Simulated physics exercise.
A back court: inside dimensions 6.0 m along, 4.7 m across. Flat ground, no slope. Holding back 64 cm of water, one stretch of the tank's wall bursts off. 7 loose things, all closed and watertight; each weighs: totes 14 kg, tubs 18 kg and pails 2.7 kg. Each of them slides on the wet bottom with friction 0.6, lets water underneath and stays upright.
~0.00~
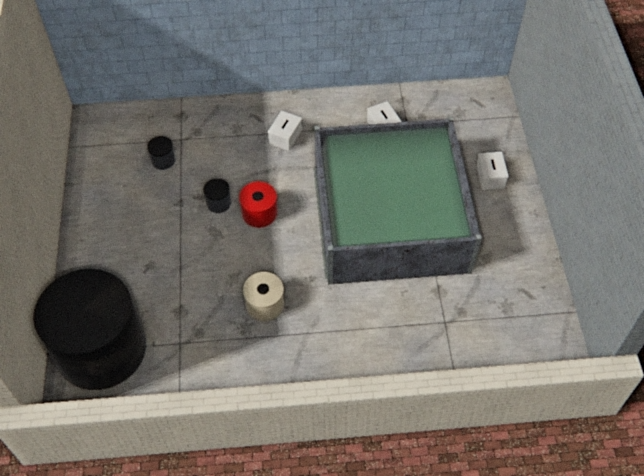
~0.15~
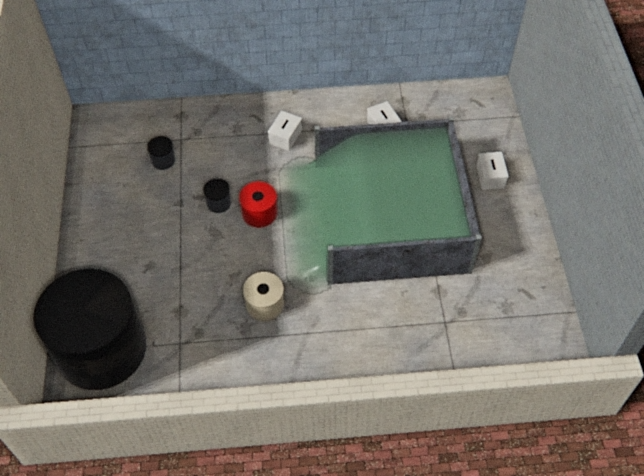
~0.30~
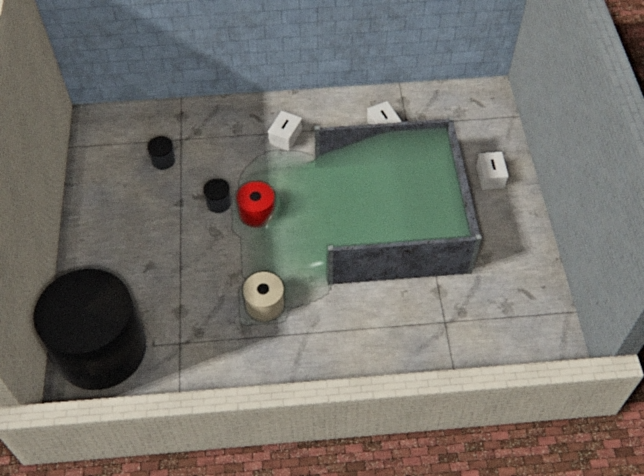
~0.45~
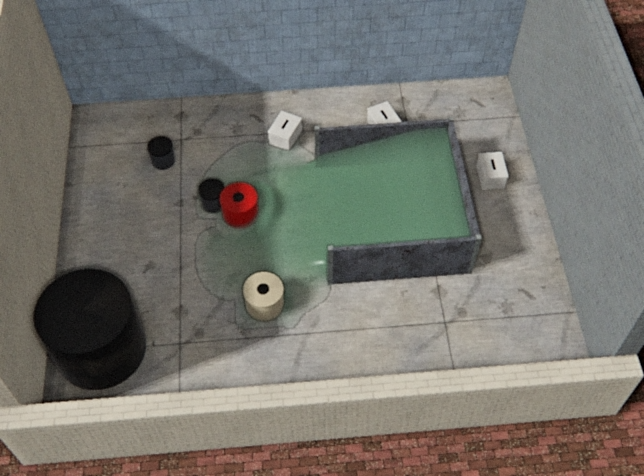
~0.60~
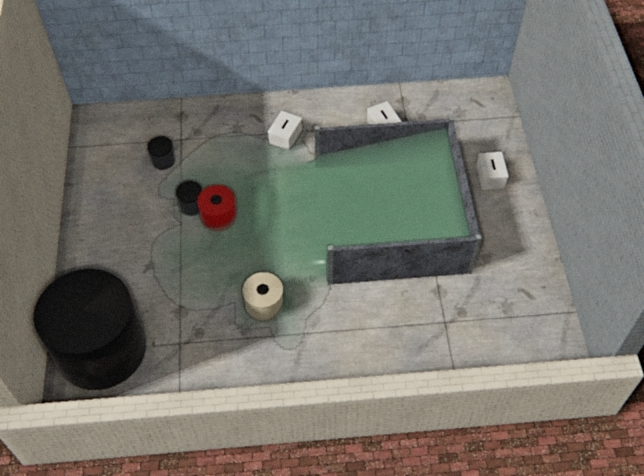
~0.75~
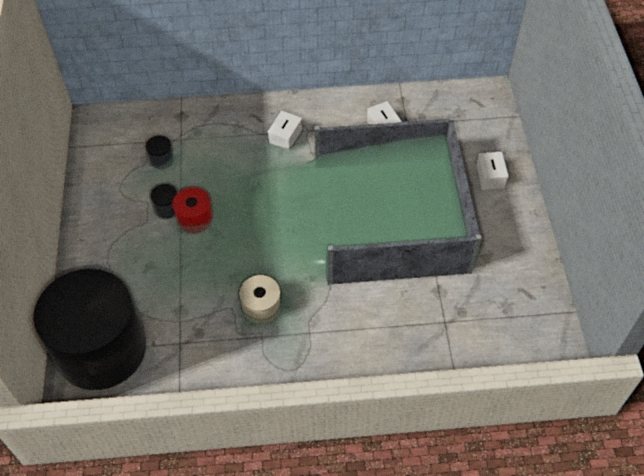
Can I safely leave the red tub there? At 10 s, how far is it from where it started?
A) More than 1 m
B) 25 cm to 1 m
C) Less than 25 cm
More than 1 m (A).
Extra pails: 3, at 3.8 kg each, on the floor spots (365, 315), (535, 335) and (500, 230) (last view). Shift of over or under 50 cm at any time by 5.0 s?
Taking them in the order given: Falls short, falls short and falls short.
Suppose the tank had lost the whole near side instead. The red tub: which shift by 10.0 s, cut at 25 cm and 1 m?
Result: Red tub essentially stationary.
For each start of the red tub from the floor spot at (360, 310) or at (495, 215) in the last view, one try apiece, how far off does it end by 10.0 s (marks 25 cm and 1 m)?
From the first place it is barely disturbed; from the second it is barely disturbed.
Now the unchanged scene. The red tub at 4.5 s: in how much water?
Close to 14 centimetres.
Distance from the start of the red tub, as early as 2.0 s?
By then it has shifted roughly 200 cm.
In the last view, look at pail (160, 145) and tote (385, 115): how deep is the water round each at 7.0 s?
Depths: Near 8 cm, then near 4 cm.
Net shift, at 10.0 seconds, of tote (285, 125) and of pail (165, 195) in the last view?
Taken in order, the shifts are 120 cm and 400 cm.
After 2.0 s the red tub is near (76, 217), 2.1 m from its start, afloat; 3 afloat.
After 4.5 s the red tub is near (110, 131), 2.2 m from its start, afloat; 3 afloat.
After 7.0 s the red tub is near (156, 123), 1.8 m from its start, aground; 2 afloat.
After 10.0 s the red tub is near (156, 123), 1.8 m from its start, aground; 2 afloat.
